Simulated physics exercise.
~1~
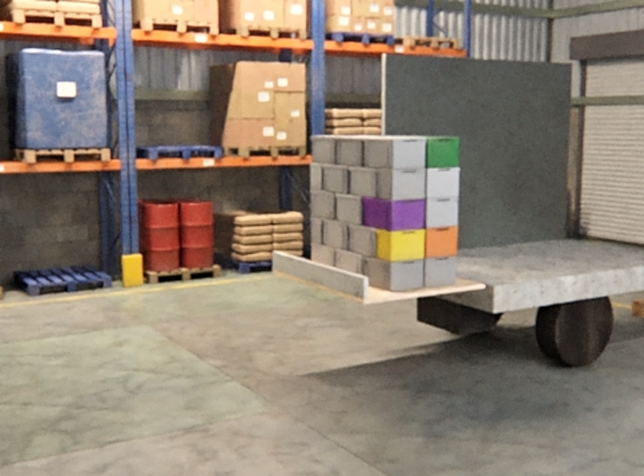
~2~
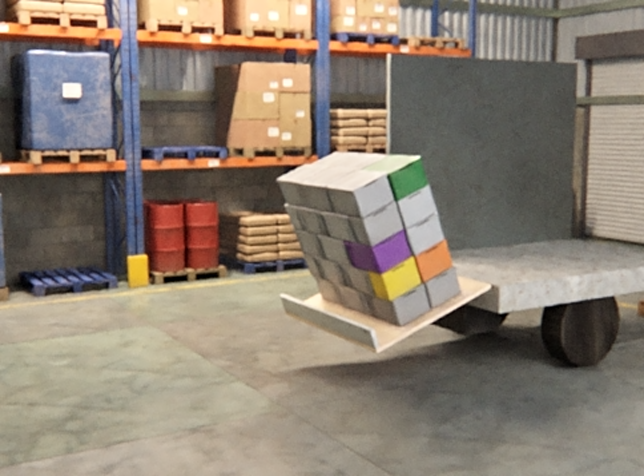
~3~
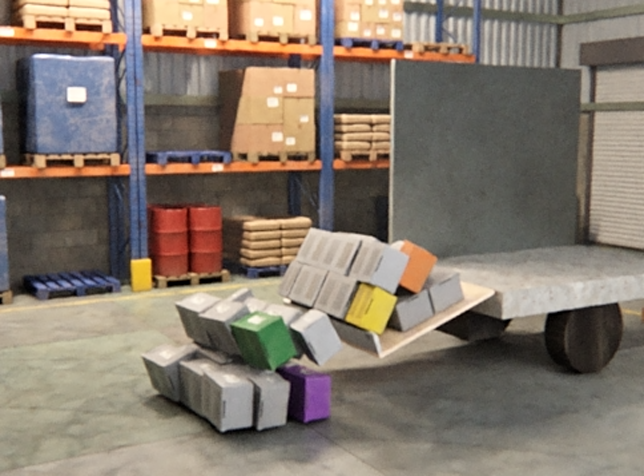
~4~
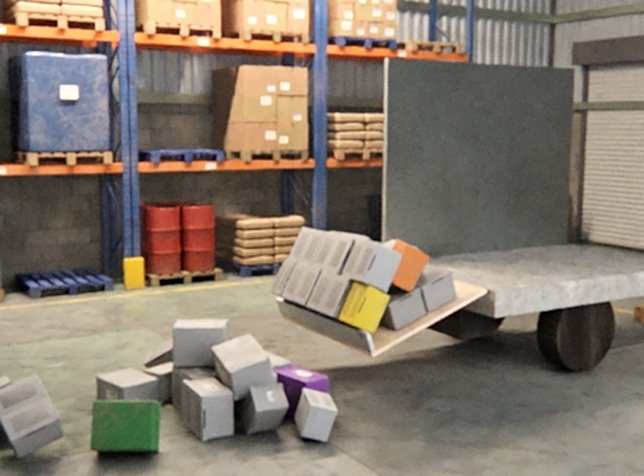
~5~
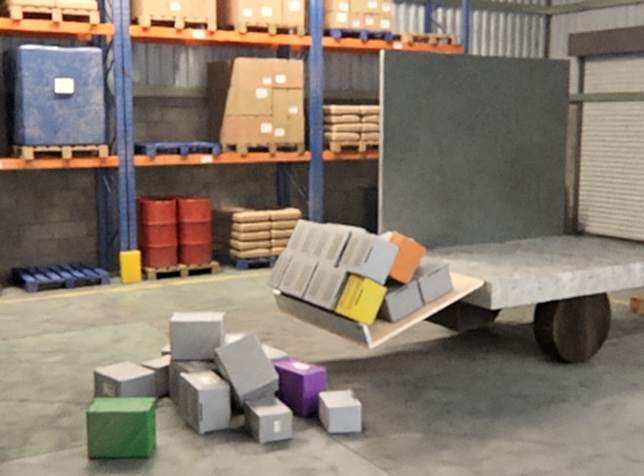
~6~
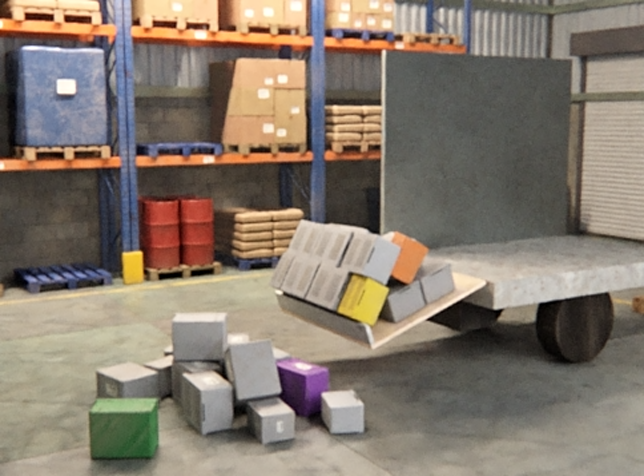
The video shows a stack of mostly grey boxes on a lorry's tail lift in a warehouse; the platform tilts down to the left, the stack leans and many boxes tumble onto the floor, the green and purple ones among them, while the yellow and orange boxes stay aboard, tipped over.
